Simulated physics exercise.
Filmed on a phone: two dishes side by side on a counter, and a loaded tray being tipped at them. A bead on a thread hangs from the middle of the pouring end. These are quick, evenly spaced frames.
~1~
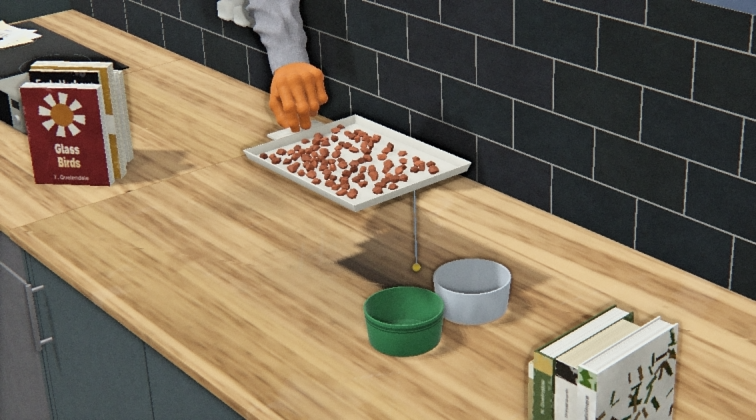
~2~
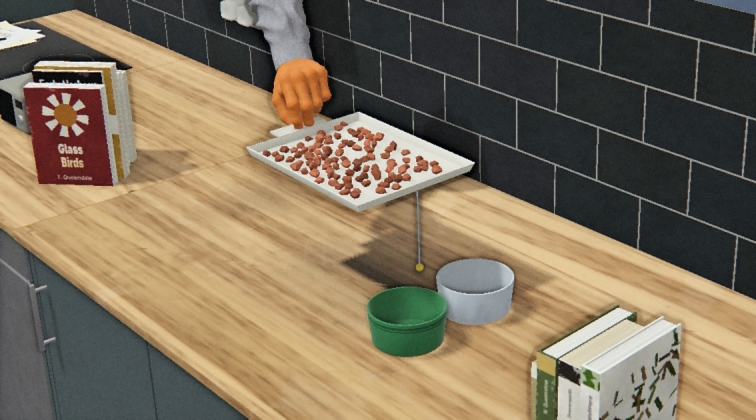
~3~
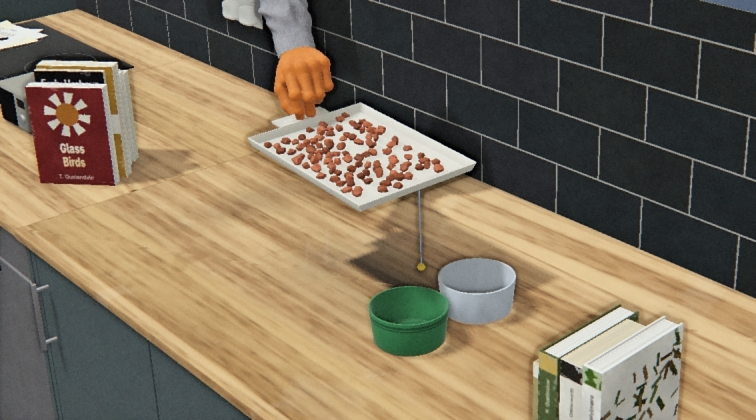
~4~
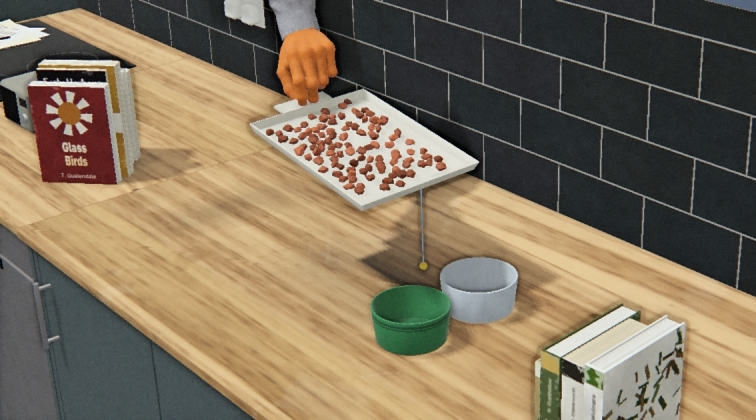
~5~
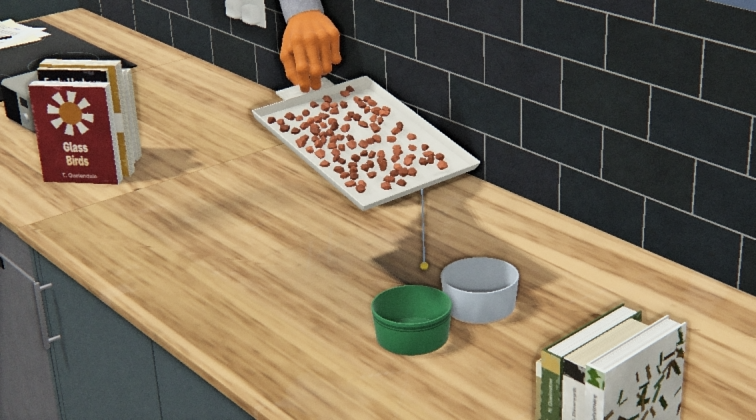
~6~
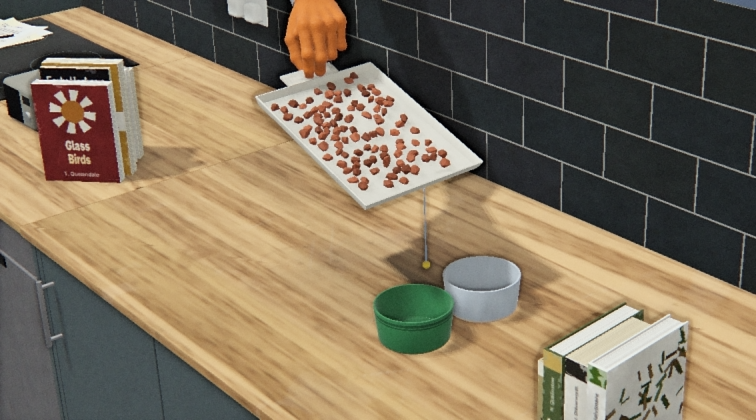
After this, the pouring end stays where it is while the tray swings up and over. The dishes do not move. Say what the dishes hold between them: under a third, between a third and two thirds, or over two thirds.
Together they catch more than two thirds.
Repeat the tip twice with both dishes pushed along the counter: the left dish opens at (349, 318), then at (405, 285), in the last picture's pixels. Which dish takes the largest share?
The first try: Right. The second: The left one.
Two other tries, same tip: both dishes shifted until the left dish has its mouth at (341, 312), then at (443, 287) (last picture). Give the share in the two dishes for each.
The first gives 30 %, the second 60 %.
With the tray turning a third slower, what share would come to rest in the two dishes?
Close to 90 per cent.
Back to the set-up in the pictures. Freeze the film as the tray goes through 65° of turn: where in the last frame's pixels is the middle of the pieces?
Around (418, 186).
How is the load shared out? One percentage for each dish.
For the left dish some 50 %, for the right dish some 30 %.
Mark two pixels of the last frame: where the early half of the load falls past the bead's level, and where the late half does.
At about (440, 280), then at (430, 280).
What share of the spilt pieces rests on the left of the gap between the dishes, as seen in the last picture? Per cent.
Close to 20 per cent.
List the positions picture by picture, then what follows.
The first frame shows corners of the pouring end near (355, 203) and (466, 162), level; middle of the load near (341, 161), bits of crushed brick; left dish near (430, 334); right dish near (498, 303); bead on its thread near (417, 267).
The second frame shows corners of the pouring end near (358, 203) and (470, 163), level; middle of the load near (344, 159).
The third frame shows corners of the pouring end near (360, 203) and (472, 162), tipped barely, level across its low end; middle of the load near (346, 154).
The fourth frame shows corners of the pouring end near (363, 203) and (474, 161), tipped a little, level across its low end; middle of the load near (348, 146).
The fifth frame shows corners of the pouring end near (364, 203) and (476, 161), tipped a little, level across its low end; middle of the load near (350, 138).
The sixth frame shows corners of the pouring end near (367, 202) and (478, 160), tipped clearly, level across its low end; middle of the load near (353, 130); left dish near (440, 332); right dish near (508, 301).
Shortly afterwards, tray tipped steeply; the bulk on the tray; near a quarter in the air.
Next, tray tipped past a quarter turn; only a few on the tray; near half in the left dish; near a quarter in the right dish; near a quarter outside both; a little in the air.
Some moments later, tray tipped past a quarter turn; near half in the left dish; near a third in the right dish; near a quarter outside both.
In the end, tray tipped past a quarter turn; near half in the left dish; near a third in the right dish; near a quarter outside both.
